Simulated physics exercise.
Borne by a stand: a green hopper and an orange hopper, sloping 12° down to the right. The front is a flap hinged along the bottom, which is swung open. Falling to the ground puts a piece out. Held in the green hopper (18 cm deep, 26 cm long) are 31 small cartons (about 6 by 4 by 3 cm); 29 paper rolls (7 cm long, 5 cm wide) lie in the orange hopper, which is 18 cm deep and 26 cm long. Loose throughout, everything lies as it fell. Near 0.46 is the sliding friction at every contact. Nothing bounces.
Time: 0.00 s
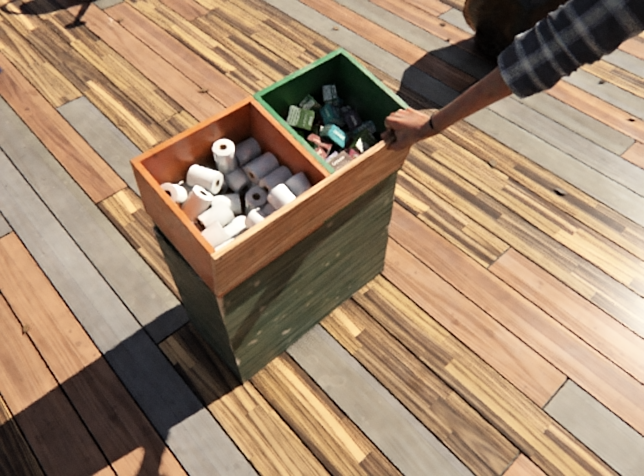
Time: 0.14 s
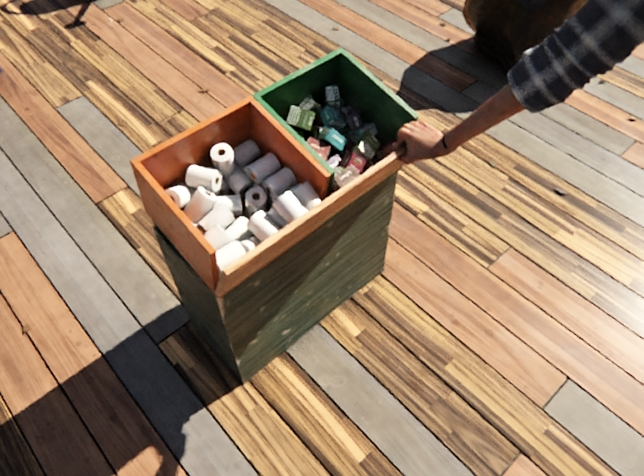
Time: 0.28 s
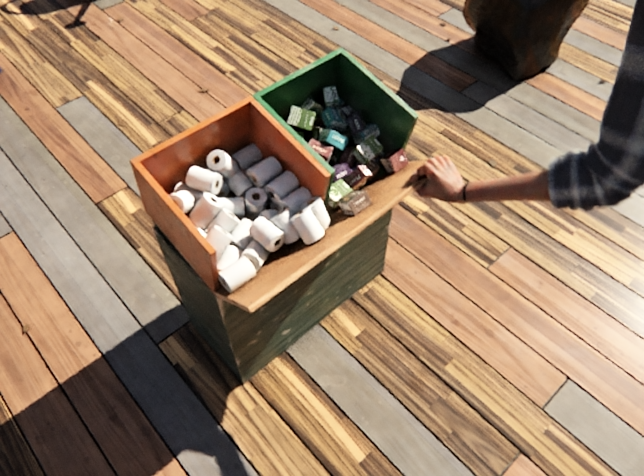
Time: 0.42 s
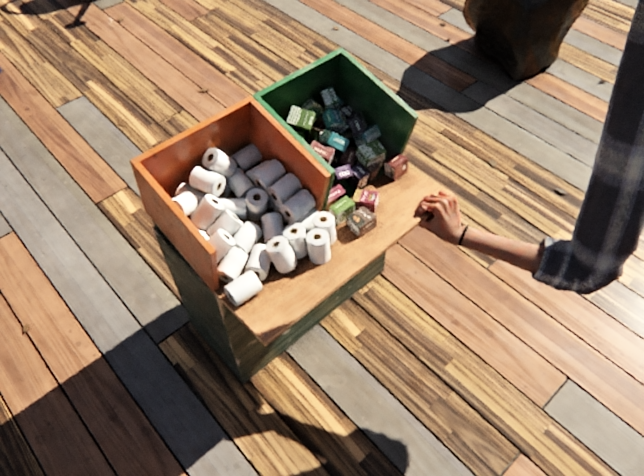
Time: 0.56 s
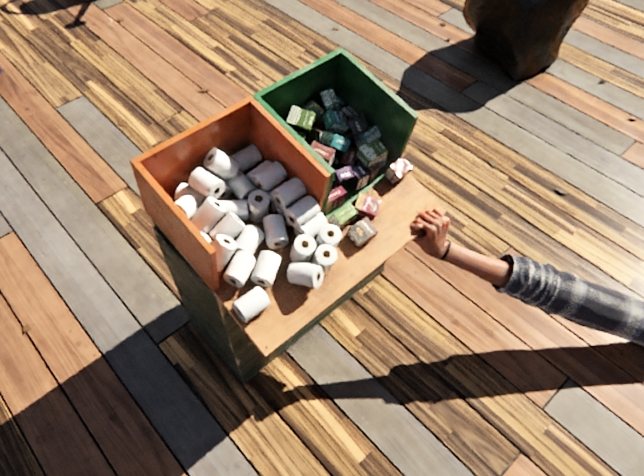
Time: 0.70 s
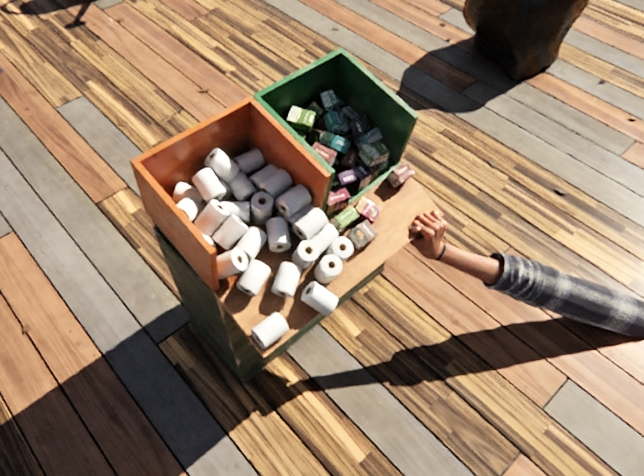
The clip opens on an orange hopper of white paper rolls beside a green hopper of small cartons, atop a stand on wooden decking. A hand on the right lowers the shared front flap until it is roughly level, and rolls and several cartons slide and tumble forward onto it.
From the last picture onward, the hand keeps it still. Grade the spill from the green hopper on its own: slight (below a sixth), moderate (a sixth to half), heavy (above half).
Moderate.
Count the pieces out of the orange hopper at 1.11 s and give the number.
Roughly, out by then: Orange hopper 6.
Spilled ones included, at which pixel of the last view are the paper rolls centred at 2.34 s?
(365, 413).
After 1.11 s, the green hopper has all 31 and the orange hopper is down by 6 of 29.
After 1.62 s, the green hopper has all 31 and the orange hopper is down by 17 of 29.
After 2.34 s, the green hopper is down by 5 of 31 and the orange hopper is down by 18 of 29.
Outcome (at 3.26 s), the green hopper is down by 9 of 31 and the orange hopper is down by 19 of 29. Asked share, 9 of 31, 29 per cent.
